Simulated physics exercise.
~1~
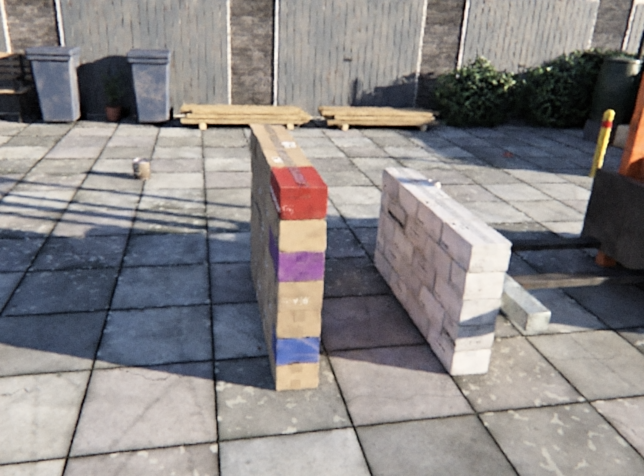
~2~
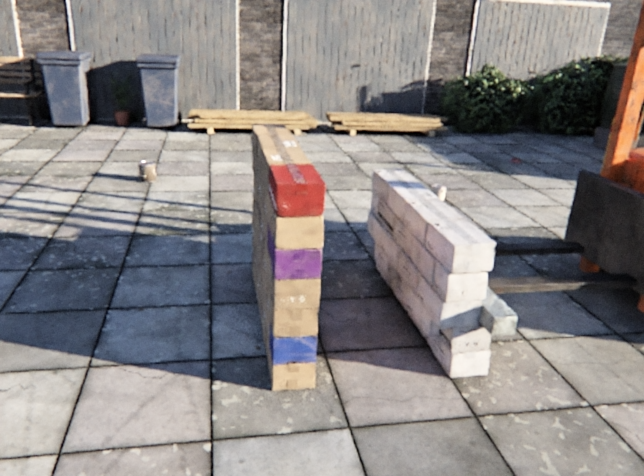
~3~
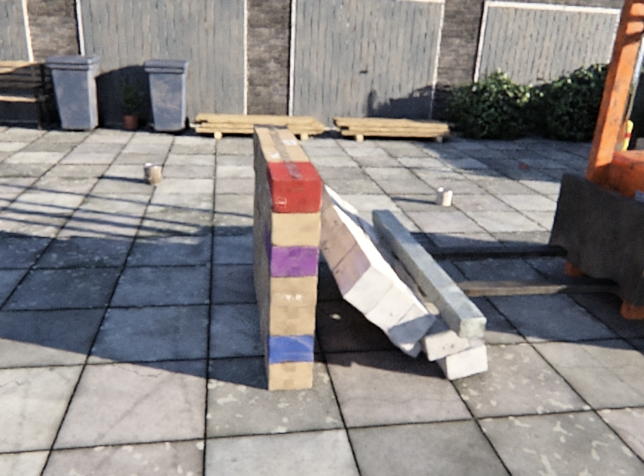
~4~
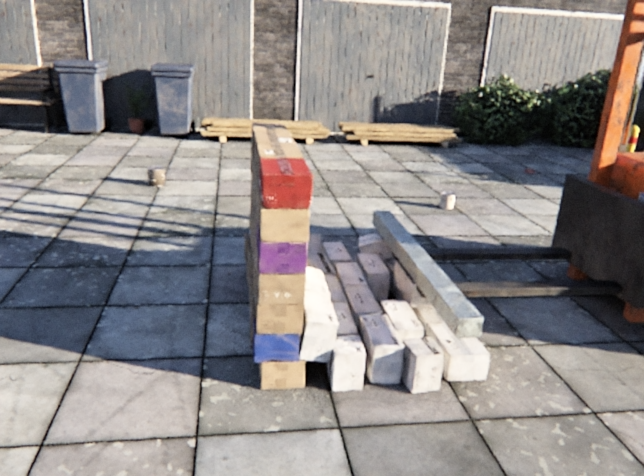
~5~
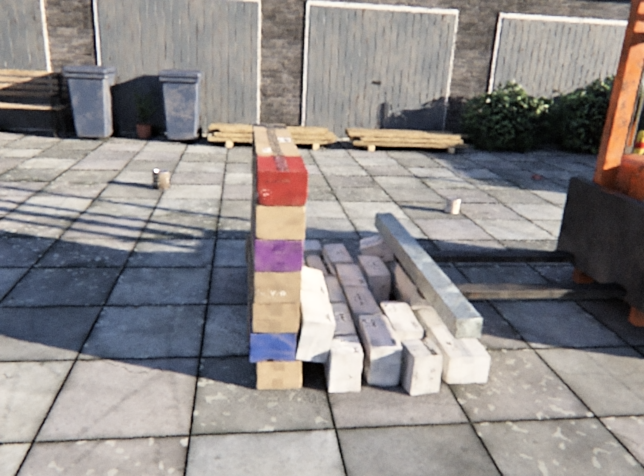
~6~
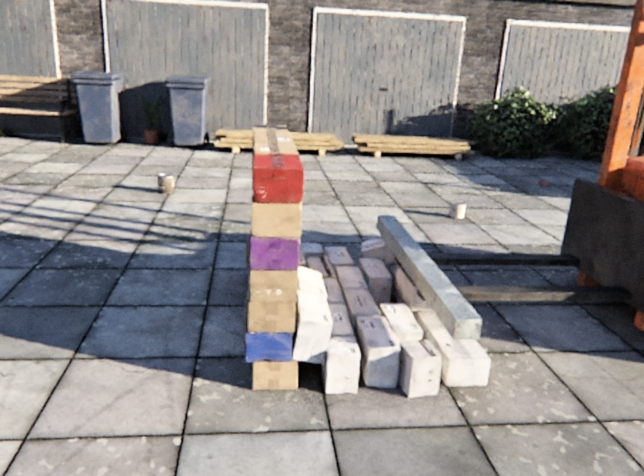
In this clip, an orange lift truck pushes a beam leftward into a pale wall of stacked parcels, which topples toward a tan wall beside it and collapses into a heap. The tan wall, with its red, purple and blue parcels, stays standing as everything comes to rest.
